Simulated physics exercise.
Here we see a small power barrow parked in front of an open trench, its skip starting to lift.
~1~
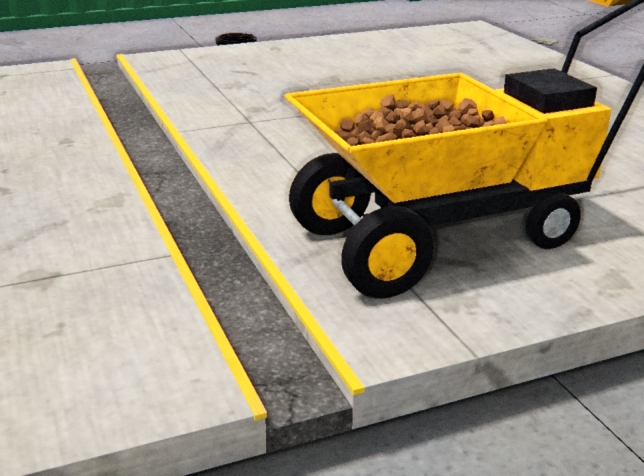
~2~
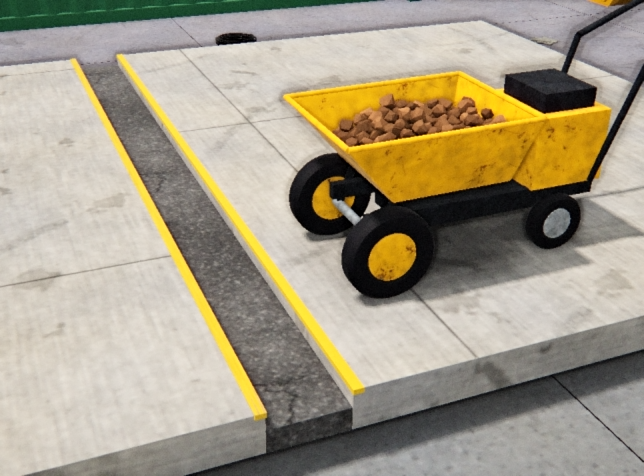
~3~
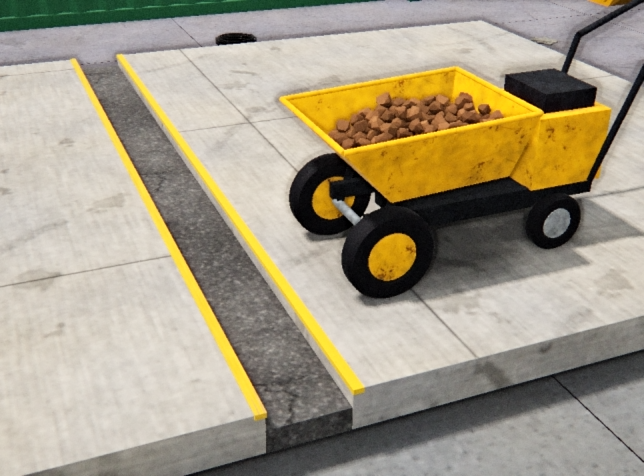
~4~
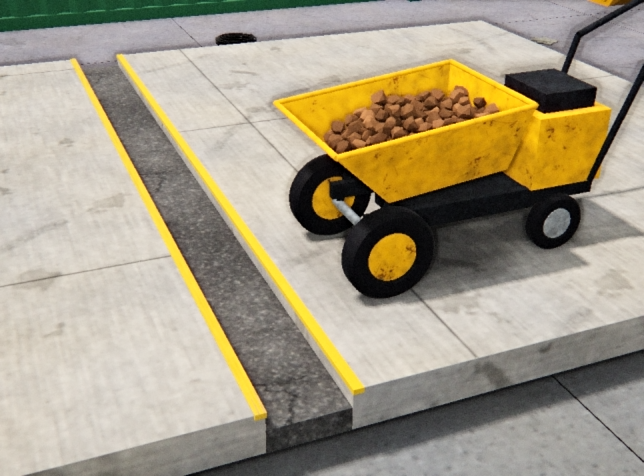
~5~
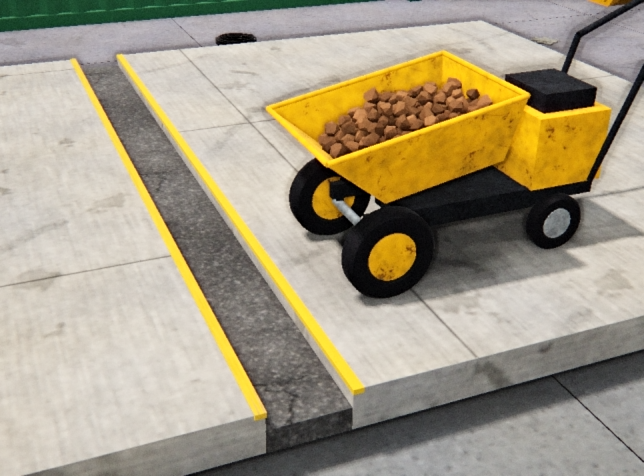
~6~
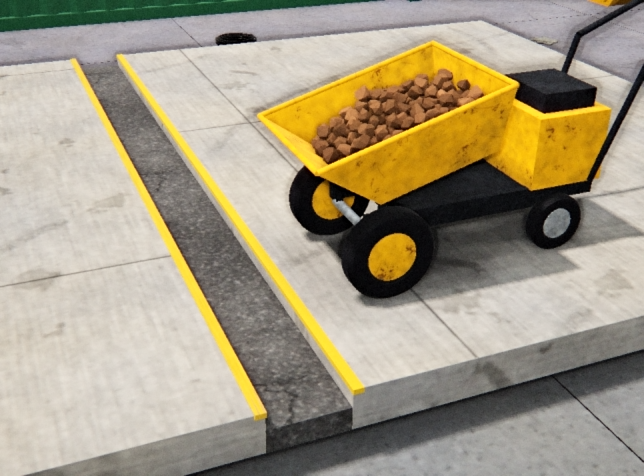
A yellow power barrow parked beside a shallow trench gradually tilts its clod-filled skip forward.
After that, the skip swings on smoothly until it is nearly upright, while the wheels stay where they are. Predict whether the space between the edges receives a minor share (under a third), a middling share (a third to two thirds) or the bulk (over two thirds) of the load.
It receives a middling share.
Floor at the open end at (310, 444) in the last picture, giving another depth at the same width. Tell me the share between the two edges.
About 60 %.
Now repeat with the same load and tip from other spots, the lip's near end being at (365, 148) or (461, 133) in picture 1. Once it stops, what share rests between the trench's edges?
First try: 60 per cent; second try: 40 per cent.
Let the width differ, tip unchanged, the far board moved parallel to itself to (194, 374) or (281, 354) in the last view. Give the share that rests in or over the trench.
80 % and 0 %, give or take.
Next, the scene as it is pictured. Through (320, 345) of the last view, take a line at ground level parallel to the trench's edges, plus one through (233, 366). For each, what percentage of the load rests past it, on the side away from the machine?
Estimate, first then second: 90 %, 40 %.
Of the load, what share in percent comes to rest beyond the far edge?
It works out to roughly 45 percent.
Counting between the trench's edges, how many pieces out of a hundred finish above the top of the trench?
Around 40 in a hundred.
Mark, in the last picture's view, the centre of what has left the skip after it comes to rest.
Near (203, 286).
Soon after the last picture, skip tipped steeply; all in the skip.
A little later, skip tipped right over; about two thirds in the skip; about a quarter in or heaped over the trench; a small part beyond it; a stray few falling.
Later still, skip tipped right over; a small part in the skip; about half in or heaped over the trench; about half beyond it.
At rest, skip tipped right over; a small part in the skip; about half in or heaped over the trench; about half beyond it.
